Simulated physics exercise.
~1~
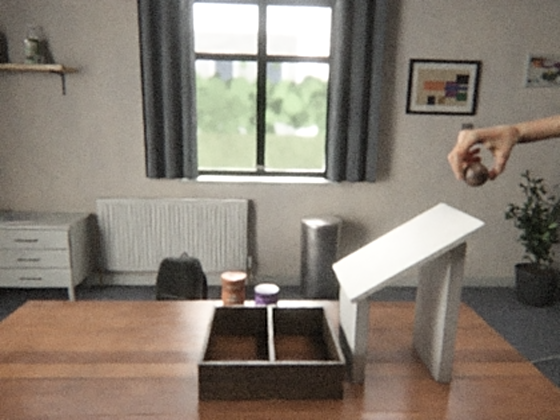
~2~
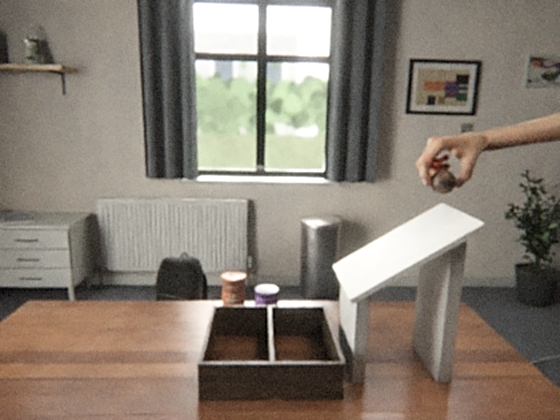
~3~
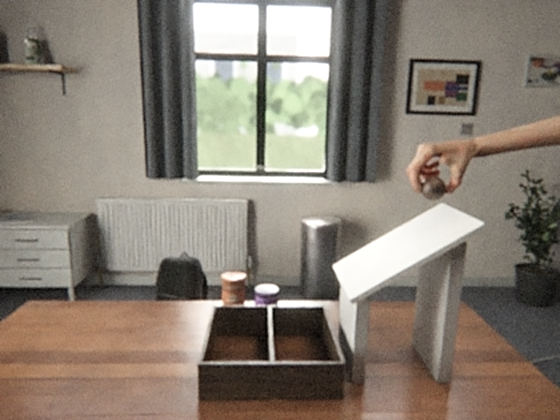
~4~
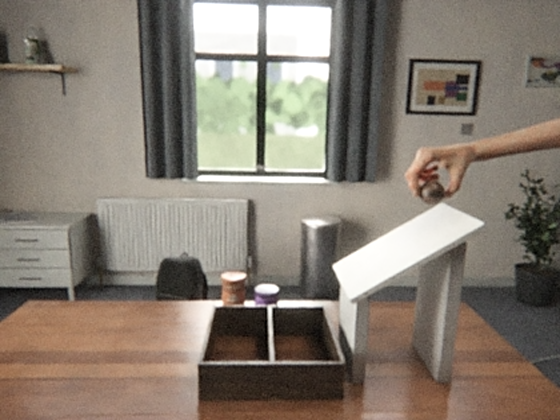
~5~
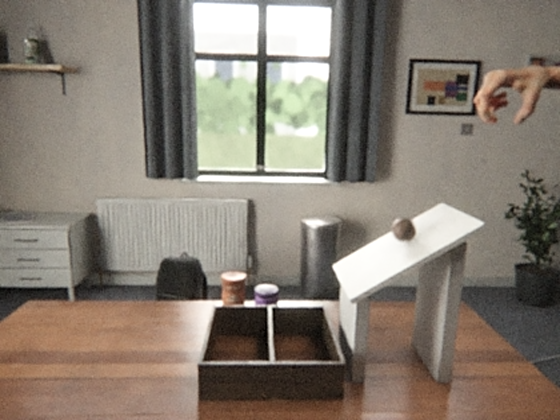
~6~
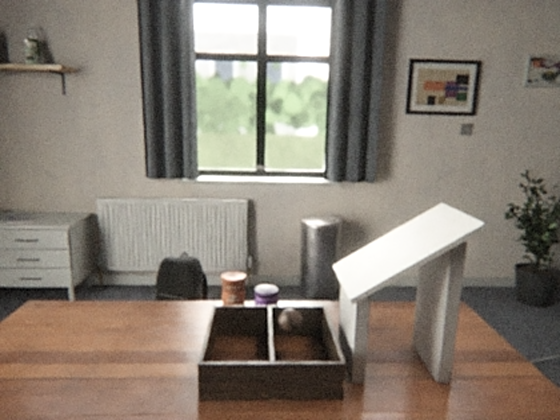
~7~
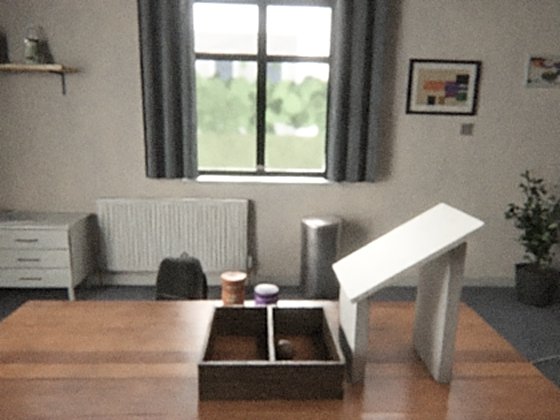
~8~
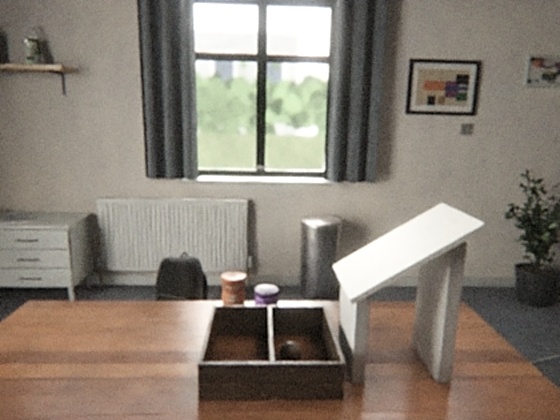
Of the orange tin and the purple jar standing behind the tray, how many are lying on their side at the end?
None of them are; both the orange tin and the purple jar are still standing upright at the end.
